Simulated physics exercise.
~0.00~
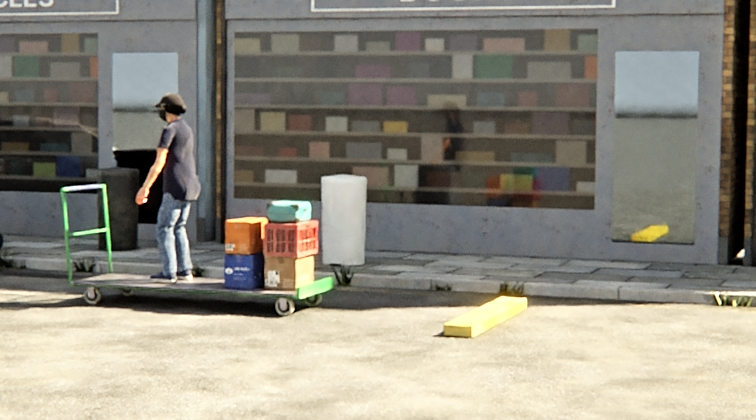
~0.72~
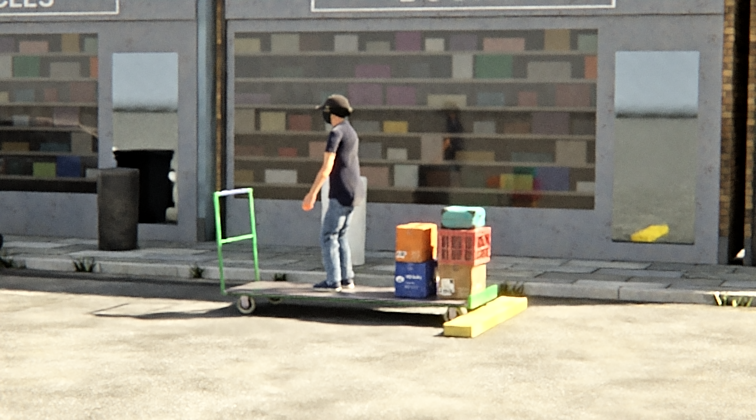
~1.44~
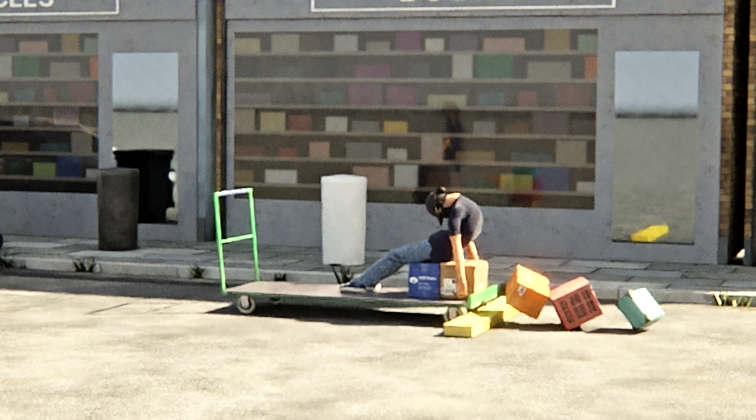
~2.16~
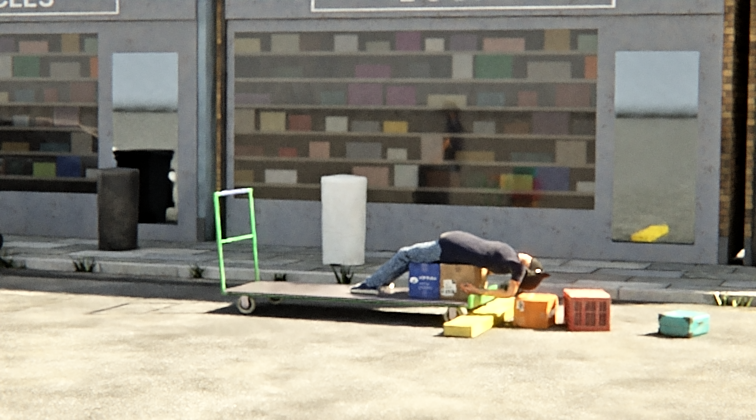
A person riding a flatbed trolley pitches over the boxes as it hits a yellow kerb.
